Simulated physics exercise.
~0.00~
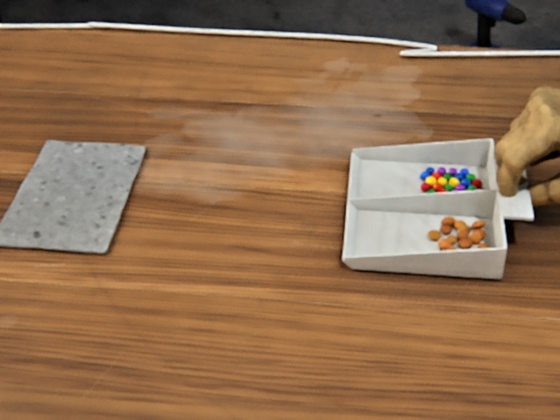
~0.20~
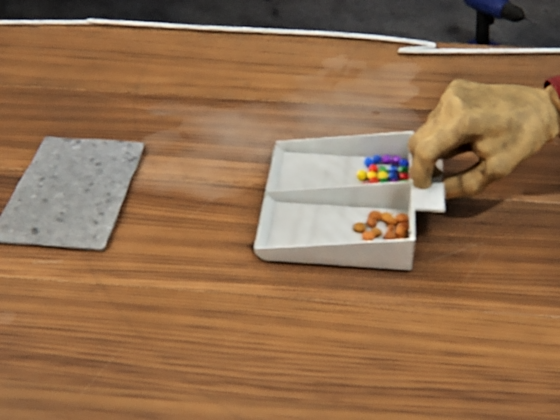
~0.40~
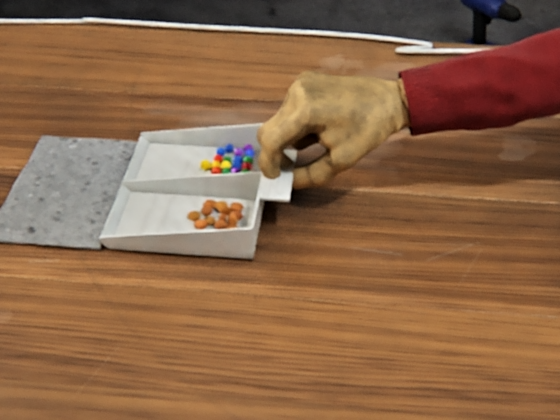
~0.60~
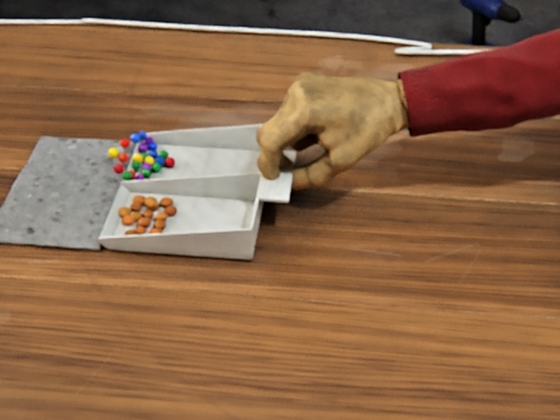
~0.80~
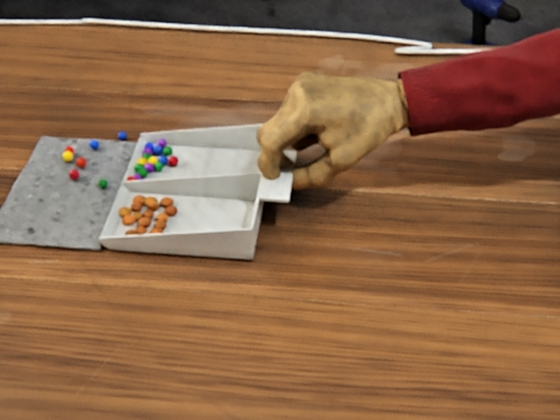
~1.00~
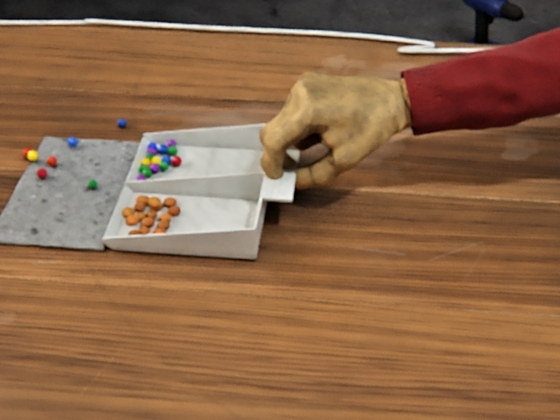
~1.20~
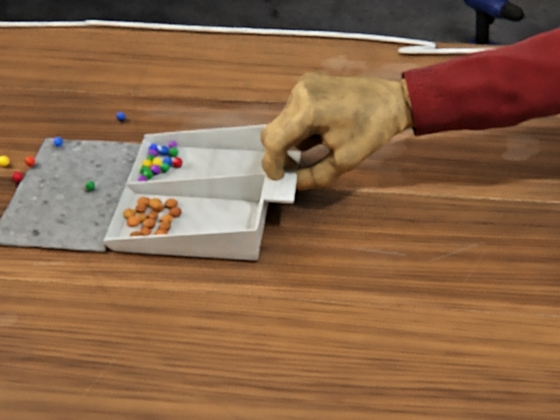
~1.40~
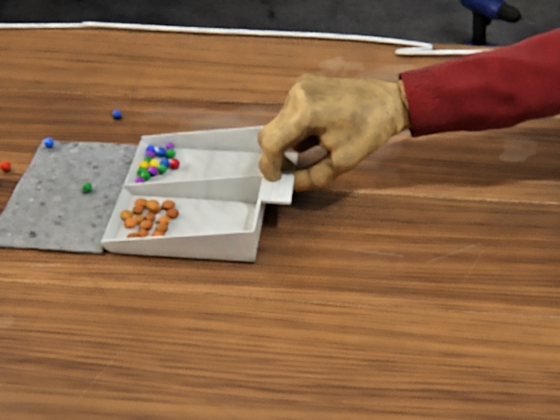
At first, a gloved hand holds a white two-part tray on a wooden table, with colourful beads in the far part and orange-brown pieces in the near part. The hand slides the tray left towards a grey speckled slab. The tray stops against the slab, and both lots slide forward to its open front. The orange-brown pieces stay inside, while several beads spill over the low edge and roll across the slab. Some roll off it to the left and one lies beyond its far side, while most beads remain in the tray, still held by the hand.
